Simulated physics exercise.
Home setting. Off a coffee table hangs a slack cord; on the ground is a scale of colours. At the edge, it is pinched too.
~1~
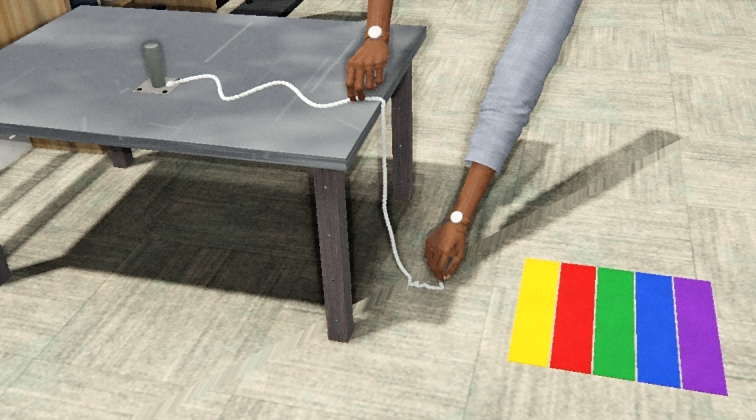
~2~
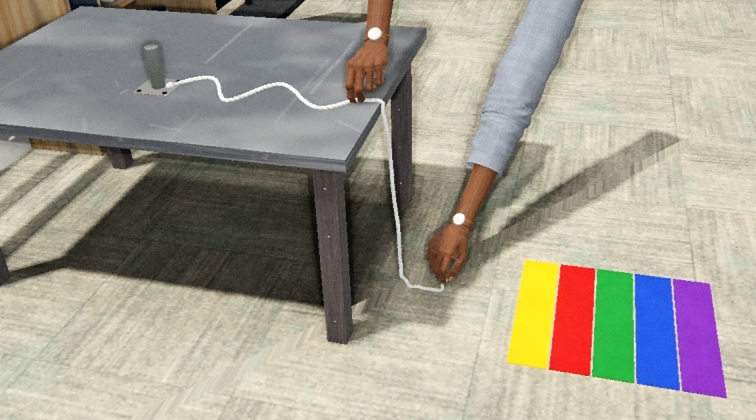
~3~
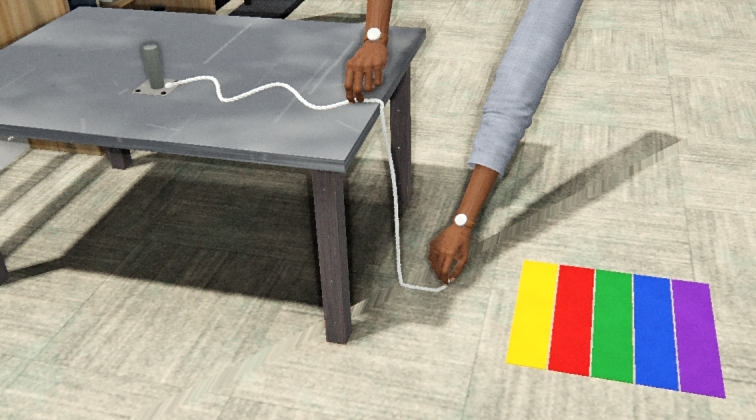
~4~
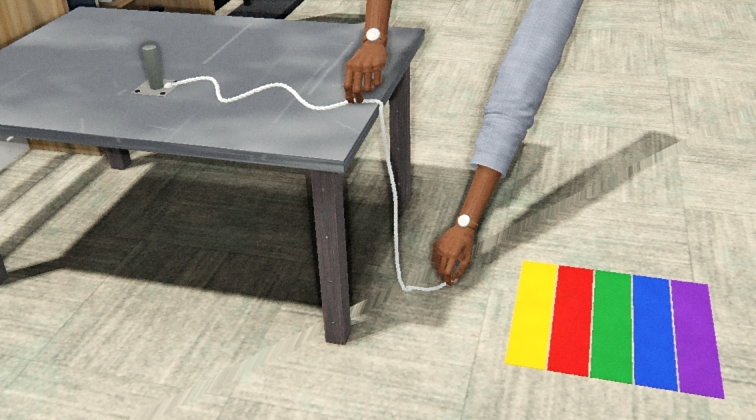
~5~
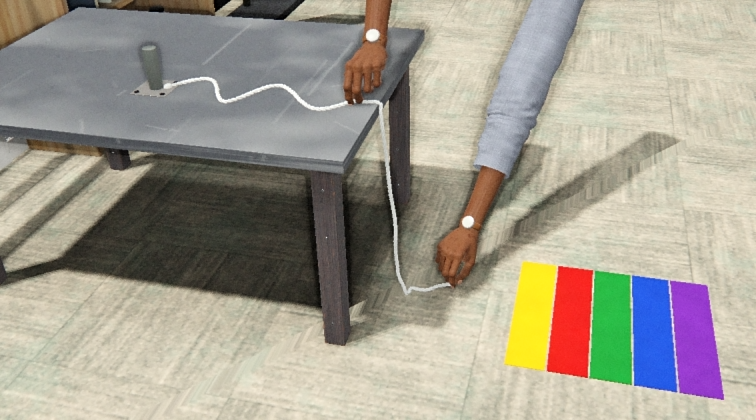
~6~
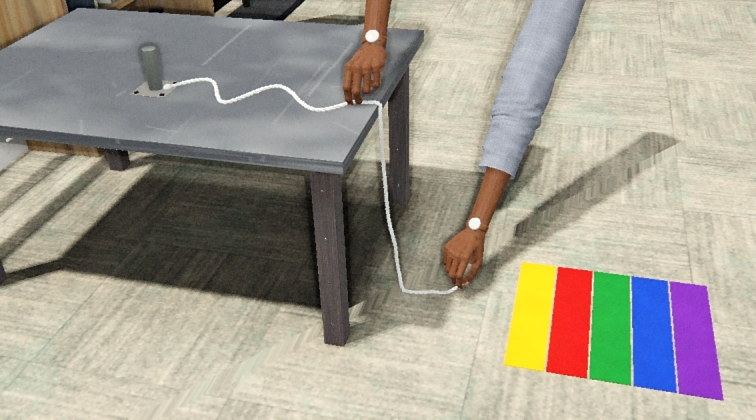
A dark grey coffee table stands on a pale patterned floor in a home, seen from above at an angle by a still camera. A white cord runs slackly from a grey peg across the tabletop, pinched at the edge by one hand, its hanging end held by another, left of yellow, red, green, blue and purple strips. The lower hand draws the end slightly rightward, and the cord's crumpled low bend straightens and shifts a little.
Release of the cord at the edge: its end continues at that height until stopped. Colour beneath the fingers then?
Purple.
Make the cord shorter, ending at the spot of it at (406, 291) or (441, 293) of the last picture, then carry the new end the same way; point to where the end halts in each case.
One per try, the spots are (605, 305) and (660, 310).
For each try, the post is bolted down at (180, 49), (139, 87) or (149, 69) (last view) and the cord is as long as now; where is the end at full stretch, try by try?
Close to (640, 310), (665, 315) and (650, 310) in that order.
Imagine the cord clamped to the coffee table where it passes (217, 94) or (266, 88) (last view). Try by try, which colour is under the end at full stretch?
Going one at a time, you'd get blue and then green.
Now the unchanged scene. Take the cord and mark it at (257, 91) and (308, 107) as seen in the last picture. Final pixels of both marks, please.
First: (306, 99). Second: (391, 116).
Early on, end near (613, 306); over green.
Midway, end near (663, 312); over blue.
At the end of the slack, end near (692, 317); over purple. It gets as far as the purple strip.
